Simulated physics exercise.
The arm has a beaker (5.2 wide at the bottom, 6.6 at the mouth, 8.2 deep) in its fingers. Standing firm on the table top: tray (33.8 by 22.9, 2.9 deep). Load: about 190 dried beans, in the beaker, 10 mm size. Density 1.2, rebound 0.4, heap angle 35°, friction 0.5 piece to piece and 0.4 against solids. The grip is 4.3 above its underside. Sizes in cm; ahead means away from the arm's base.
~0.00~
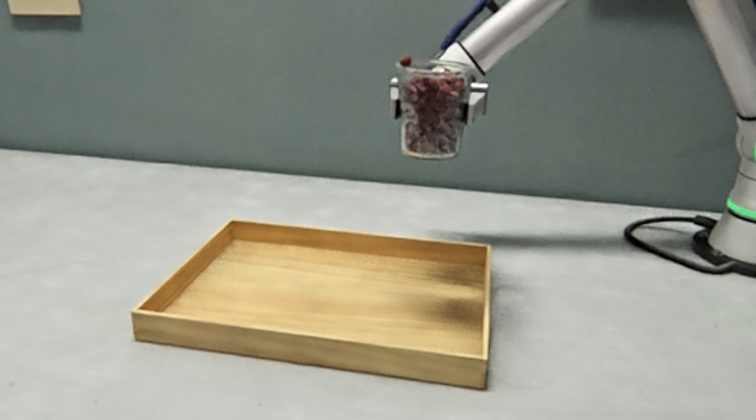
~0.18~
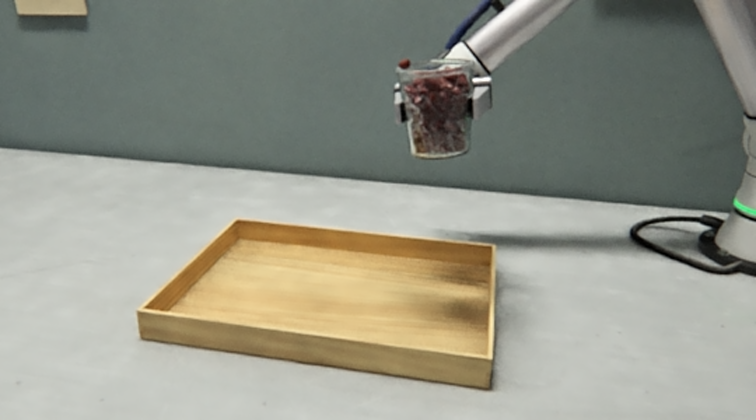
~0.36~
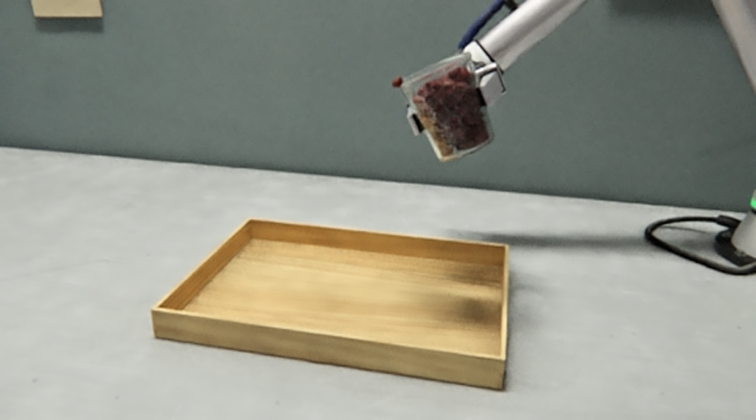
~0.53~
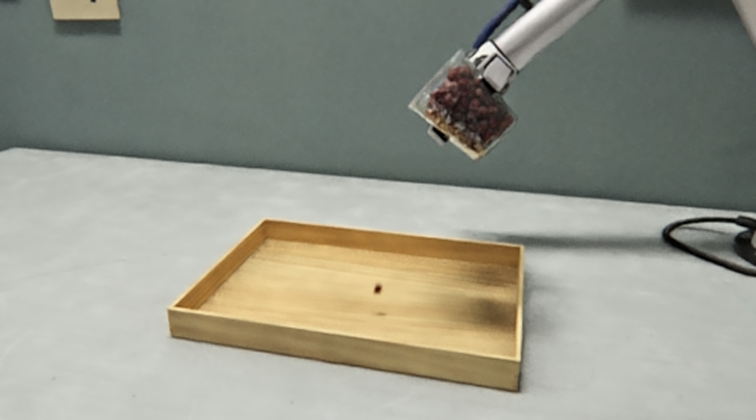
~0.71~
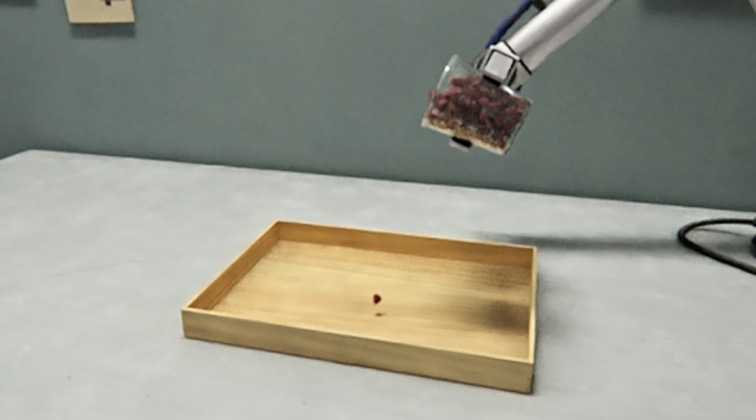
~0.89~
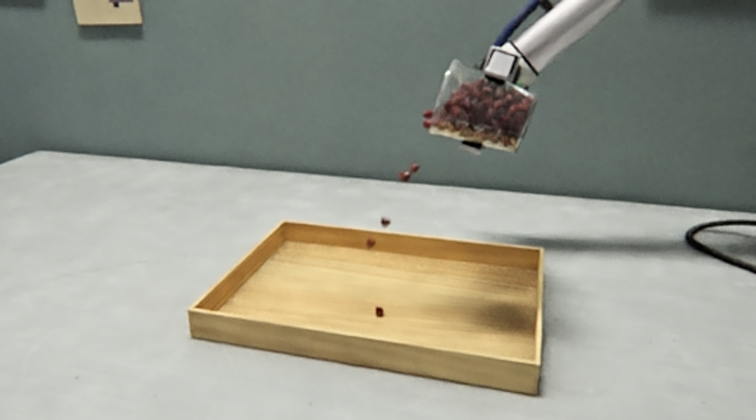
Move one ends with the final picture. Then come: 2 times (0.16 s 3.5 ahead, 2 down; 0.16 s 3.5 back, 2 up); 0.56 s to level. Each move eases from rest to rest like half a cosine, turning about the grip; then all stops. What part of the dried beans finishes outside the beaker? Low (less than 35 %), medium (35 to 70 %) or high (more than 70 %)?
Share outside the beaker: Low (less than 35 %).
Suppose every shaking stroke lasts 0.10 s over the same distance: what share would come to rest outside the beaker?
It would be near 45 per cent.
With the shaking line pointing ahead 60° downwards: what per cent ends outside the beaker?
About 5 per cent.
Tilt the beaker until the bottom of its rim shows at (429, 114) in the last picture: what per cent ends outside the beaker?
About 5 per cent.
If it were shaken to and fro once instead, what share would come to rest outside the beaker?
In that case some 15 per cent.
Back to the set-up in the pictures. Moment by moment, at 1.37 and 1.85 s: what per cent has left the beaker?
About 15, 20.
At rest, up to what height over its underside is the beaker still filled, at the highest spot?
Some 8.0 cm.
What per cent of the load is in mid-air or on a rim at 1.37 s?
Roughly 1 per cent.
After 1.37 s, tilted 75° forward, highest piece 22 above the table; 163 in the beaker, 23 in the tray, 1 in flight or on a rim.
After 1.85 s, tilted 29° forward, highest piece 25 above the table; 154 in the beaker, 33 in the tray.
After 2.29 s, level, highest piece 26 above the table; 154 in the beaker, 33 in the tray.
After 3.34 s, level, highest piece 26 above the table; 154 in the beaker, 33 in the tray.
At rest, 154 in the beaker, 33 in the tray. That is 18 % outside the beaker.
